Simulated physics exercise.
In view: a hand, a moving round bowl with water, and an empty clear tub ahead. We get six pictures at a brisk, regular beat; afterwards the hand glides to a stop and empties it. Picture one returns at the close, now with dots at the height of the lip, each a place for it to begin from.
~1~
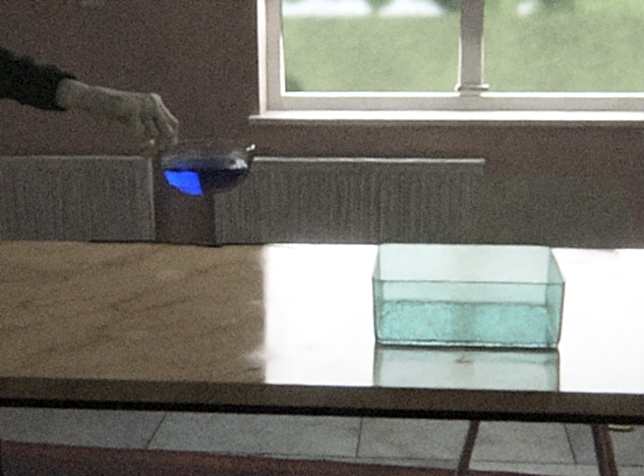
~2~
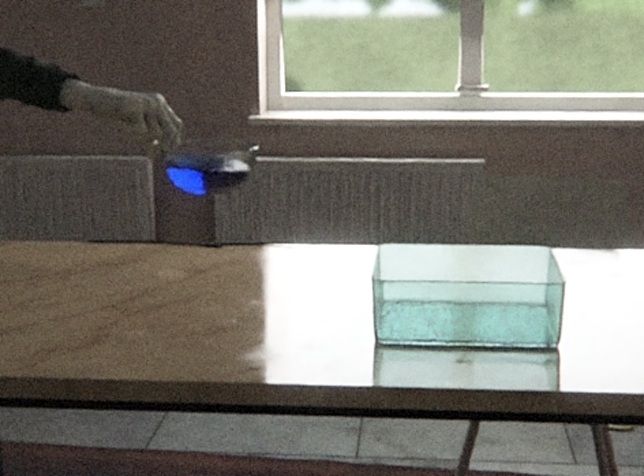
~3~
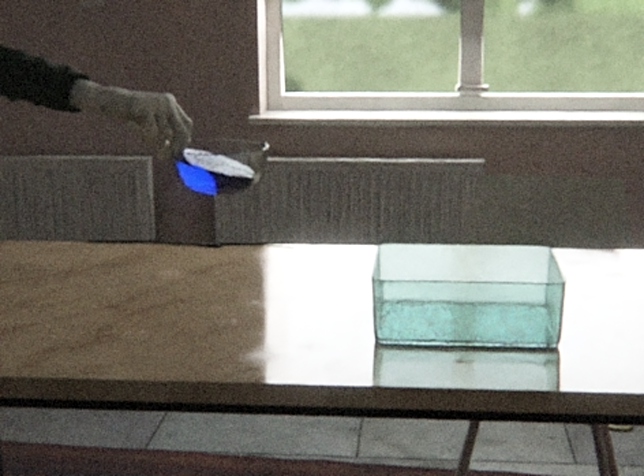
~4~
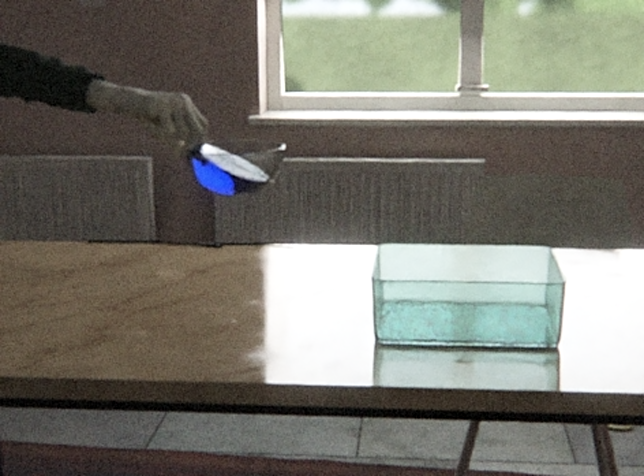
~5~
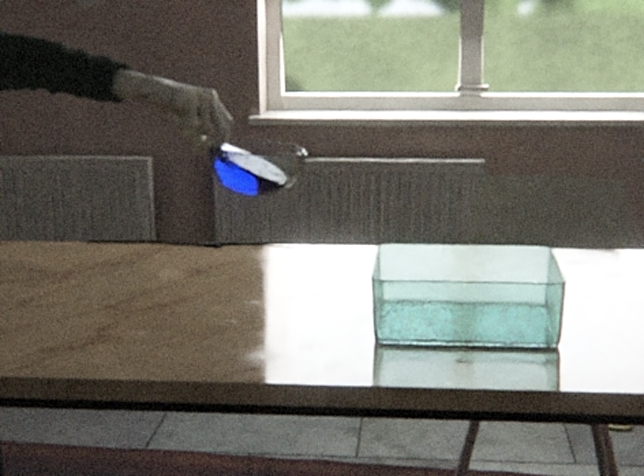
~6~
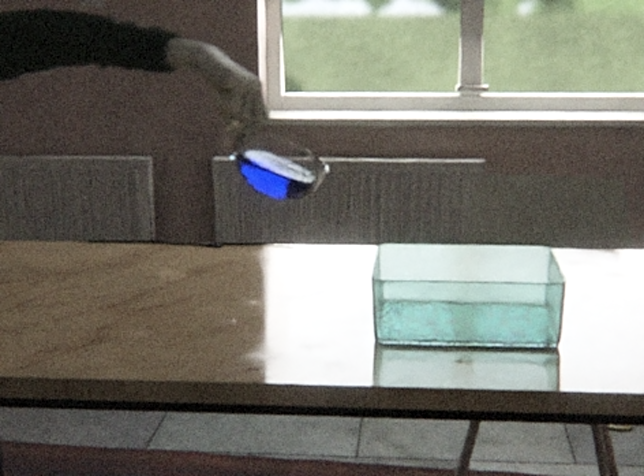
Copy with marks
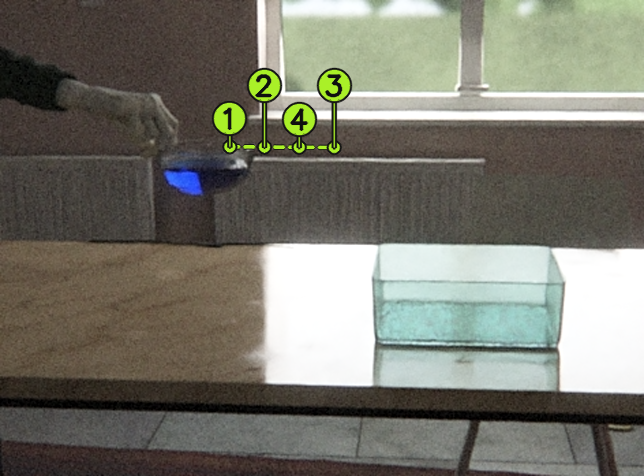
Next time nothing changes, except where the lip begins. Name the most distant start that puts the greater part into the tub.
Use dot 1.
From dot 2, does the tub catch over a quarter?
Yes, clearly.
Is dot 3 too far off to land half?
No, that is safe.
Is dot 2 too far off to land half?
No, that is safe.
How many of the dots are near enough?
All of the four.
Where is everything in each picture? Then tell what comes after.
Upright, lip at (251, 146); tub from (373, 342) to (561, 346); nothing has left yet.
Upright, lip at (255, 147); nothing has left yet.
Upright, lip at (266, 147); nothing has left yet.
Upright, lip at (282, 147); water is over the rim, down to (192, 146).
Tipped about 6°, lip at (303, 152); nothing has left yet.
Tipped about 26°, lip at (327, 169); nothing has left yet.
On the marked copy, 1 at (229, 146); 2 at (264, 147); 3 at (334, 147); 4 at (299, 147).
With 1, about 69 % lands in the tub, 21 % falls short and 10 % goes beside or beyond.
With 2, about 80 % lands in the tub, 4 % falls short and 15 % goes beside or beyond.
With 3, about 87 % lands in the tub, 9 % falls short and 4 % goes beside or beyond.
With 4, about 78 % lands in the tub, 6 % falls short and 16 % goes beside or beyond.
